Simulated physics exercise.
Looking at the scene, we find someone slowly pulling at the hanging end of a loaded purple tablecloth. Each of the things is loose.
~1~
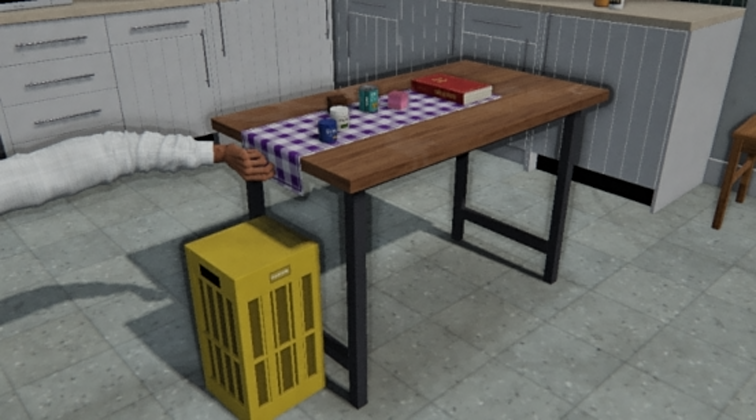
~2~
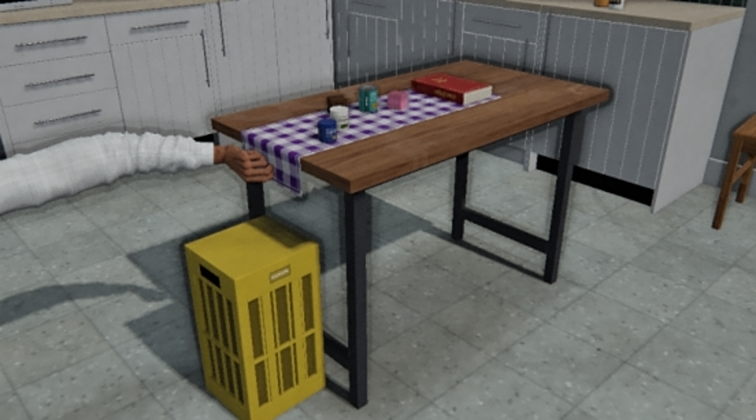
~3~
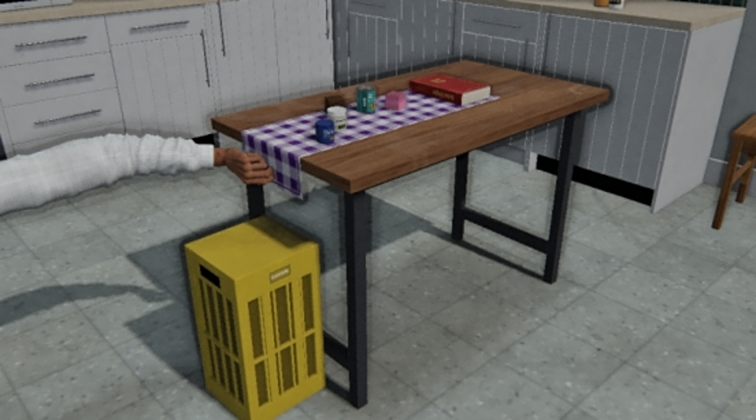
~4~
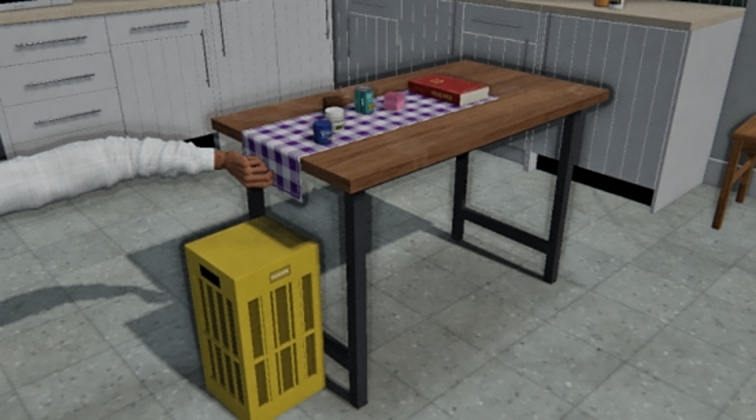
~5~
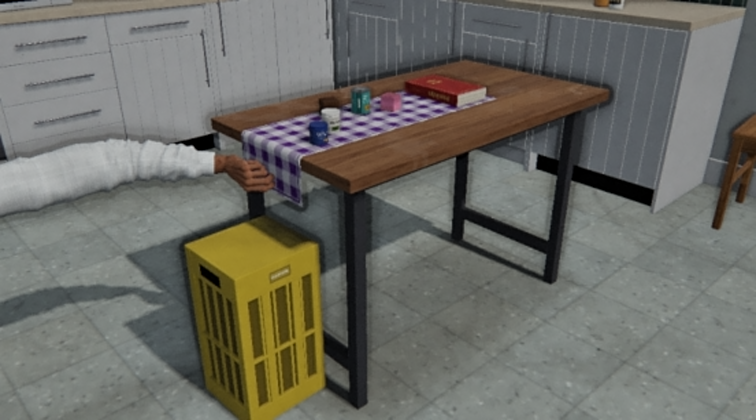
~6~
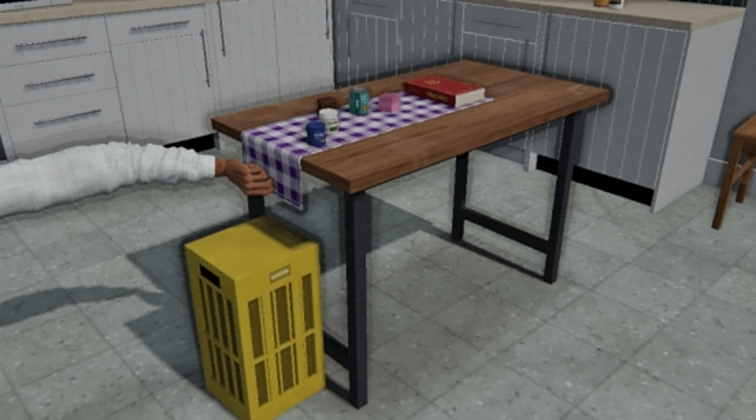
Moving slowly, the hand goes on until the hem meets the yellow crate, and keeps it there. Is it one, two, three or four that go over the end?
Most likely just one will go over the edge.
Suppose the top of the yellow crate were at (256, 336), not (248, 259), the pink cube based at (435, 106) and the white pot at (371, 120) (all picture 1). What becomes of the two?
The pink cube stays aboard; the white pot is lost.
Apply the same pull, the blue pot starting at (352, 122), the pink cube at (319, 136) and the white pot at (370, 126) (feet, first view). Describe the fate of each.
I reckon the blue pot hangs on, the pink cube takes a fall and the white pot hangs on.
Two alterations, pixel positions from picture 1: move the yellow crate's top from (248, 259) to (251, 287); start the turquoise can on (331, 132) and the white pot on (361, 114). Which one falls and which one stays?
Turquoise can is gone, white pot stays.
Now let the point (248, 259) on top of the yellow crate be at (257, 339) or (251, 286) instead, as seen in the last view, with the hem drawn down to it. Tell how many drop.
The tally is 4 and 2.
Early on, hem near (274, 221); all still up.
Midway, hem on the crate; blue pot gone.
Finally, hem on the crate; blue pot gone. The table loses one.
